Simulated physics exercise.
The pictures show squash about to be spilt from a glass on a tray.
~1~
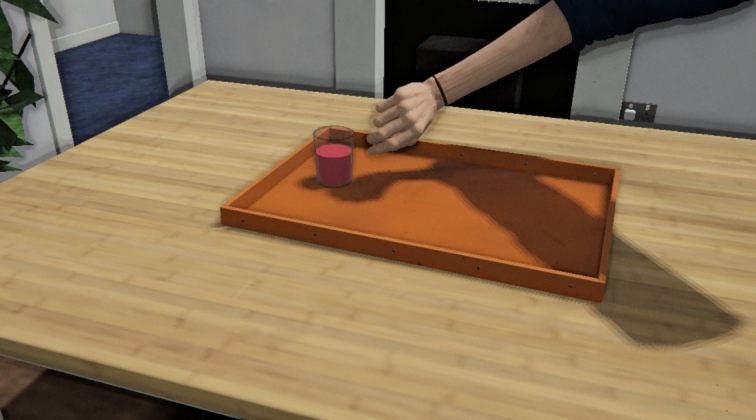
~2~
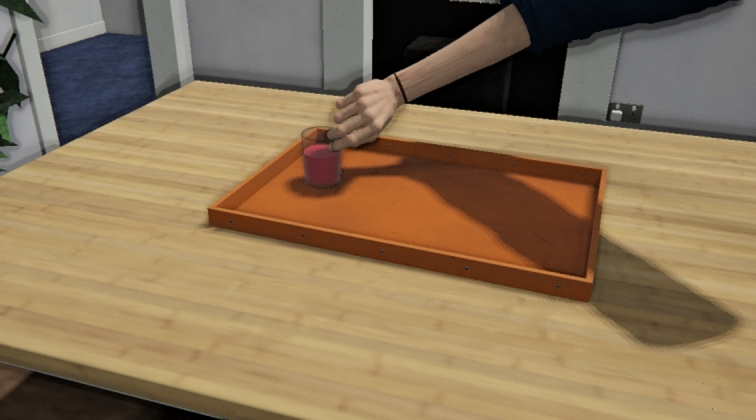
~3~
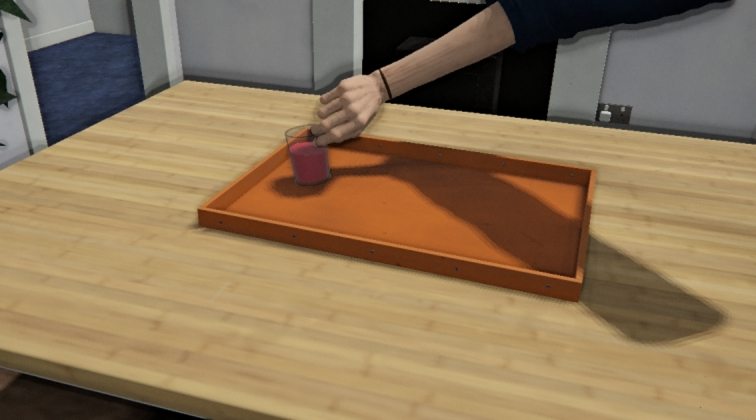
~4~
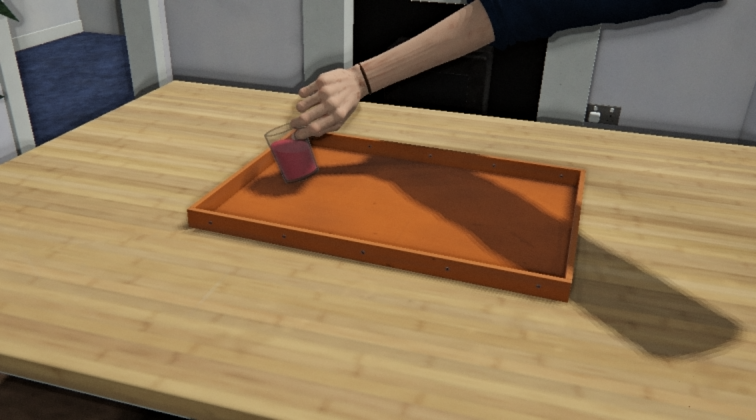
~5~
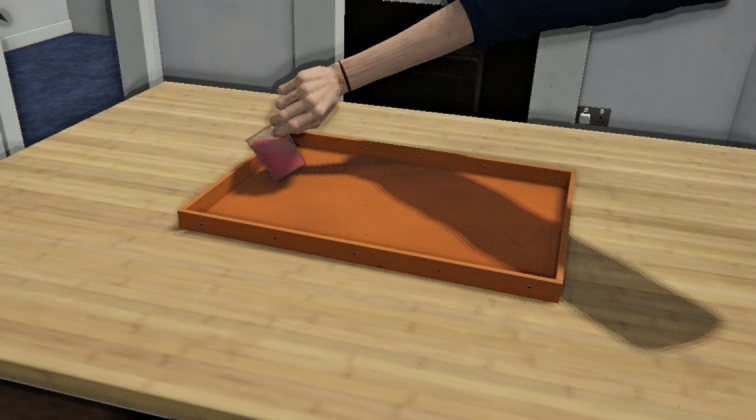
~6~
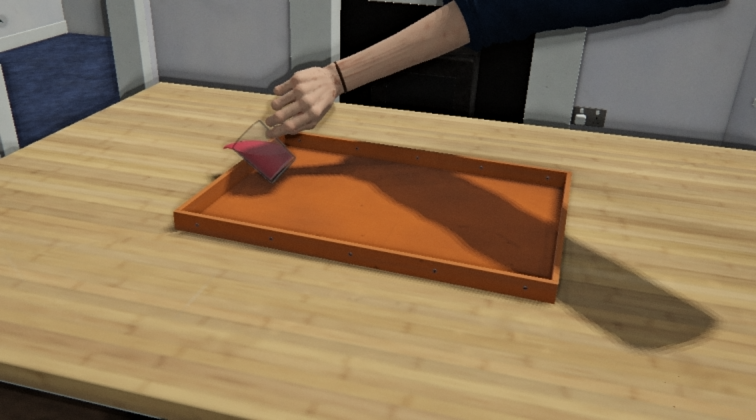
The footage shows a glass of pink drink standing upright on an orange tray on a wooden table, as a hand reaches in from the right and pushes it, tilting it steadily further over to the left.
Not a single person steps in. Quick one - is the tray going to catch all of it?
I think it will spread beyond the tray.
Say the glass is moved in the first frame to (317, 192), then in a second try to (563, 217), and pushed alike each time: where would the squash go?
One: It wets the top as well. Two: It stays in the tray.
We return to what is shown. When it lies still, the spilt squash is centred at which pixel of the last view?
Close to (115, 153).
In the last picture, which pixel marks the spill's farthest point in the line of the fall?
Around (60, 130).
Soon after, the glass lies across the rim; the puddle covers about as much as a plate; it is on the top, beyond the rim.
Later, the puddle covers about as much as a tray; it is on the top, beyond the rim.
In the end, the puddle covers about as much as a tray; it is on the top, beyond the rim.
